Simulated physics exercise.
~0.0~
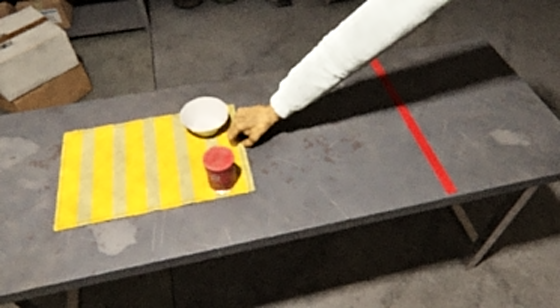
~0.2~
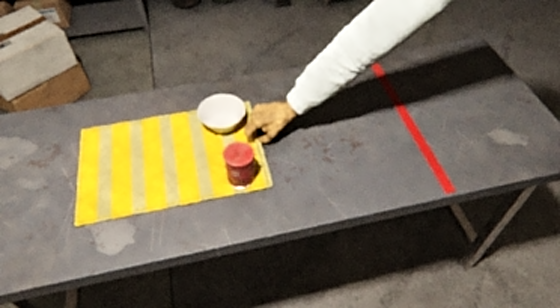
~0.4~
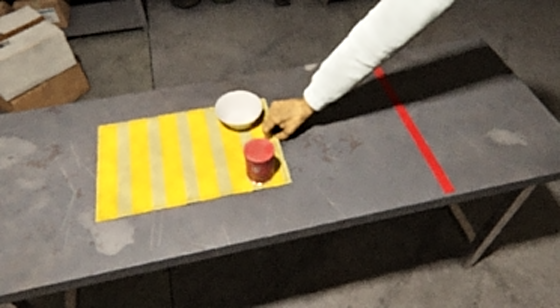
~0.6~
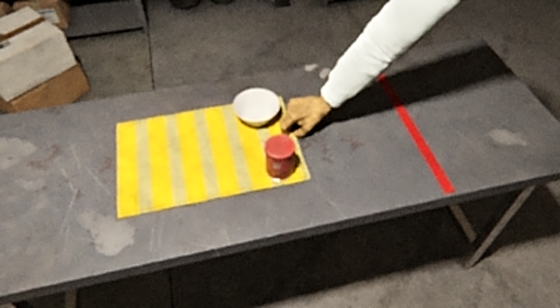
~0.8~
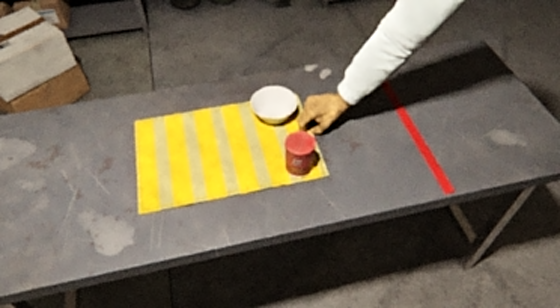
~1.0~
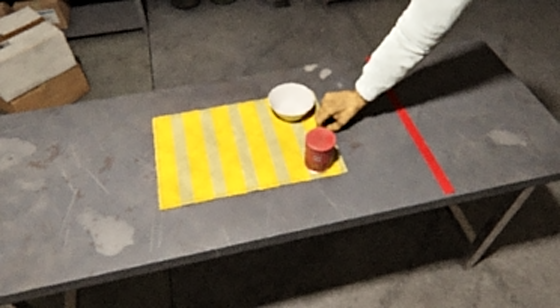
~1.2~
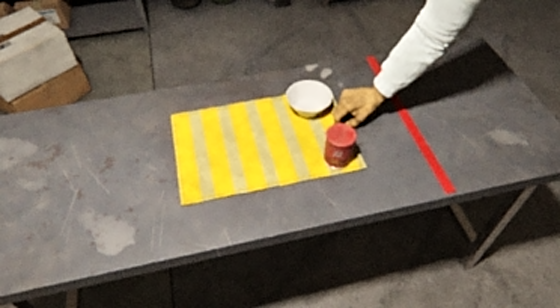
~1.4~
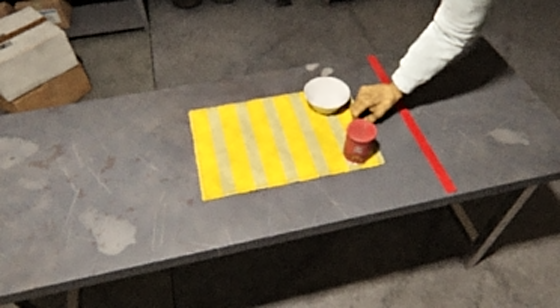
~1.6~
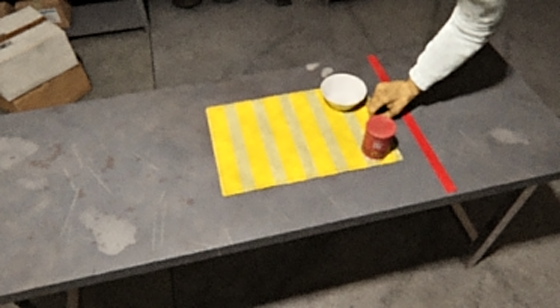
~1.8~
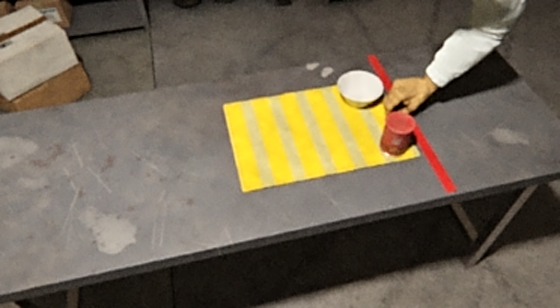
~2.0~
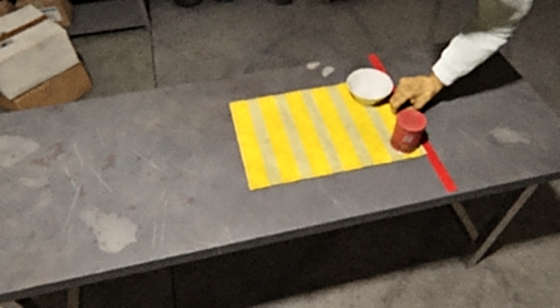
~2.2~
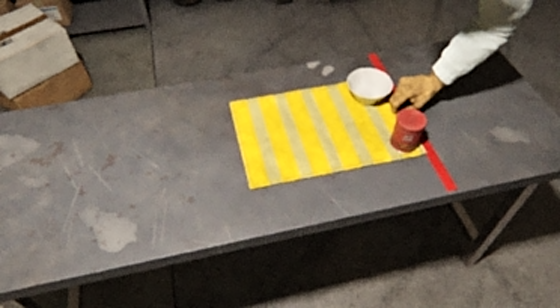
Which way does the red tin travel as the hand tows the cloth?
The red tin moves to the right, riding upright on the yellow cloth.
